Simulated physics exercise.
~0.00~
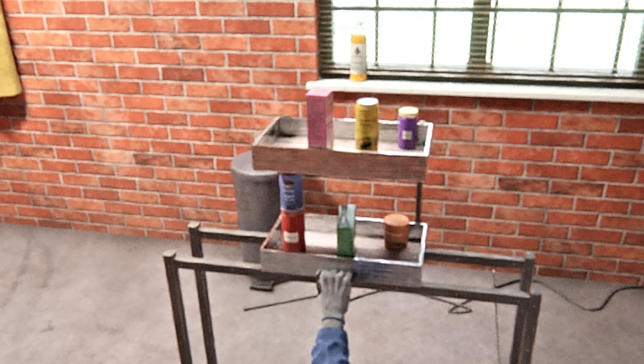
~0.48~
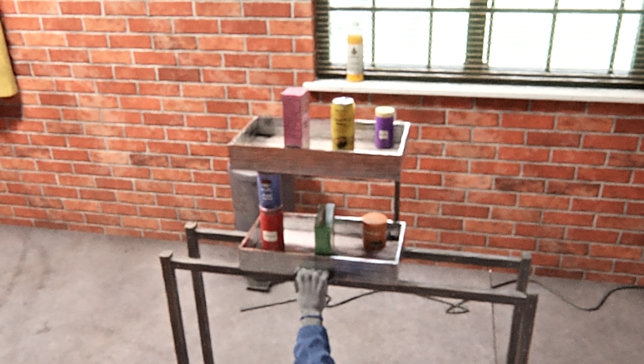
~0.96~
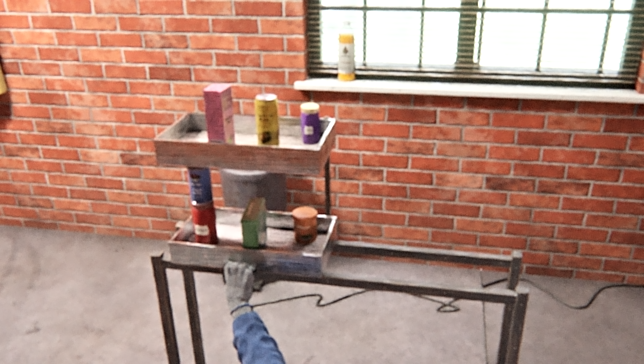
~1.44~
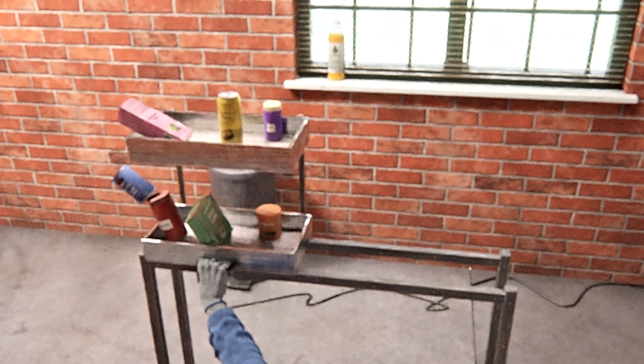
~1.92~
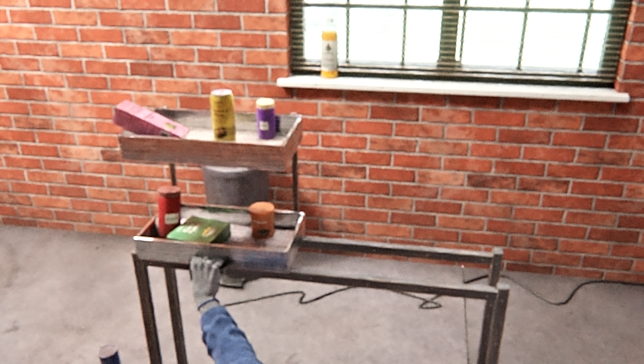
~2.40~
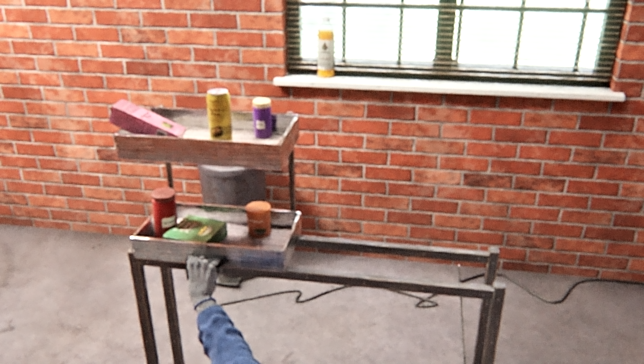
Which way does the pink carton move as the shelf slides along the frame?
The pink carton moves to the left, travelling along with the shelf.
